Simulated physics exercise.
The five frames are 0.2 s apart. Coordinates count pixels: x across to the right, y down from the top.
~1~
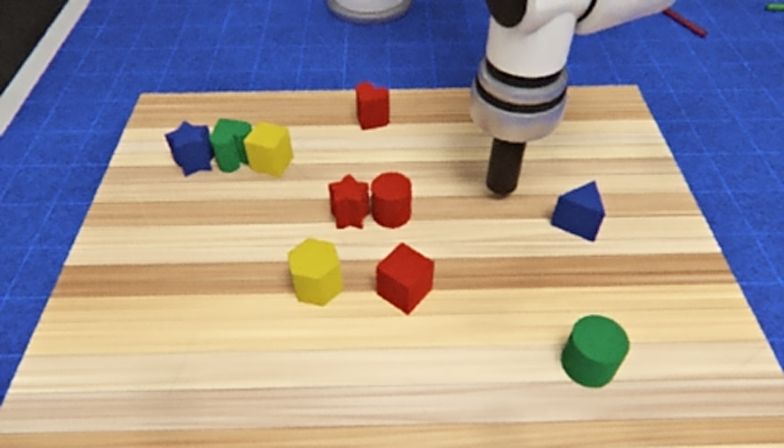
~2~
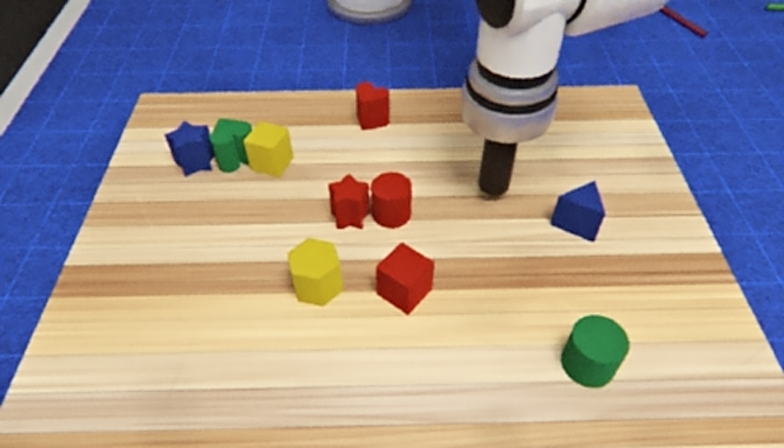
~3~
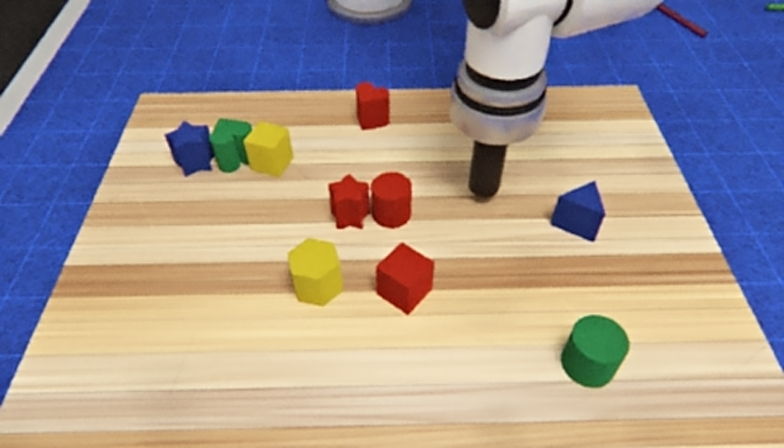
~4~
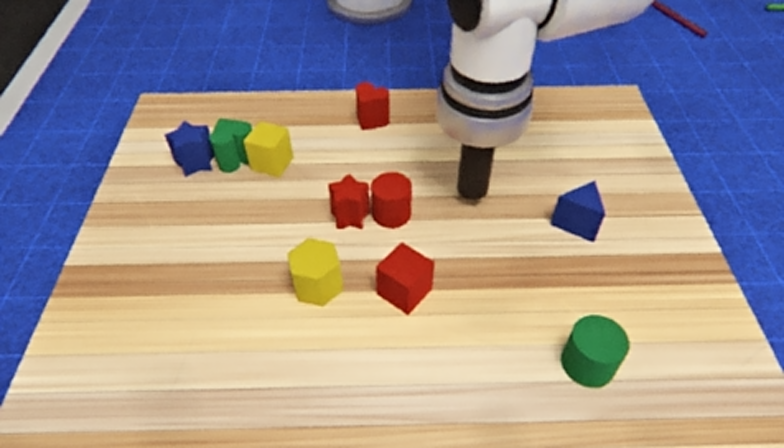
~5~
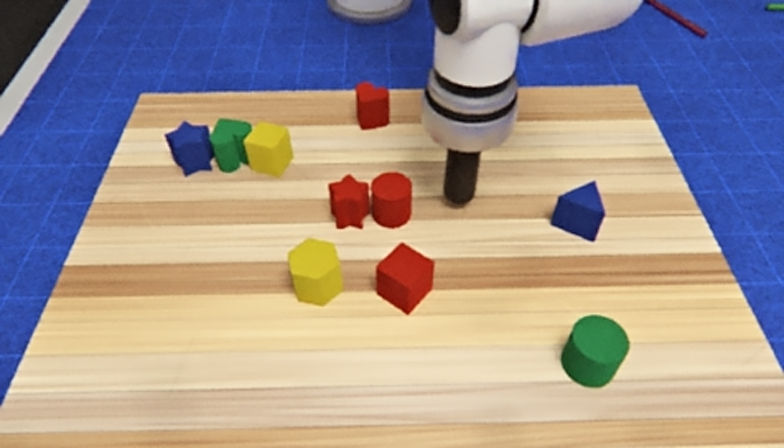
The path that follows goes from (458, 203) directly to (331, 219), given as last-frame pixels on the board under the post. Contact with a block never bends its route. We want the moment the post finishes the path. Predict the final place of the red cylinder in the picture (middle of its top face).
The centre of its top will be at (289, 193).
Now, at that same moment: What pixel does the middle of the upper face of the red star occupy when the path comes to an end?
My estimate: (252, 197).
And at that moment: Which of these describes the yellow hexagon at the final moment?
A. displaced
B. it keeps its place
My answer is option B.
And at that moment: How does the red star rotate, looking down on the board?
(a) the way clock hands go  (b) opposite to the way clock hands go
(b)
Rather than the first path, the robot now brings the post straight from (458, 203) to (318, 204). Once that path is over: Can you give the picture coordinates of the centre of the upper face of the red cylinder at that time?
Put as a pixel place, it's (343, 201).
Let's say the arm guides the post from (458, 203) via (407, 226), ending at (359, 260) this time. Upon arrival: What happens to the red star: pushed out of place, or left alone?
Here the red star moves off its spot.
On the path given first. One third of the way, post at (416, 198); red star at (340, 189); red cylinder at (380, 186).
Two thirds of the way, post at (373, 204); red star at (298, 193), turned 25° anticlockwise; red cylinder at (334, 188).
At the end, post at (330, 209); yellow hexagon unmoved; red star at (252, 197), turned 25° anticlockwise; red cylinder at (289, 193).
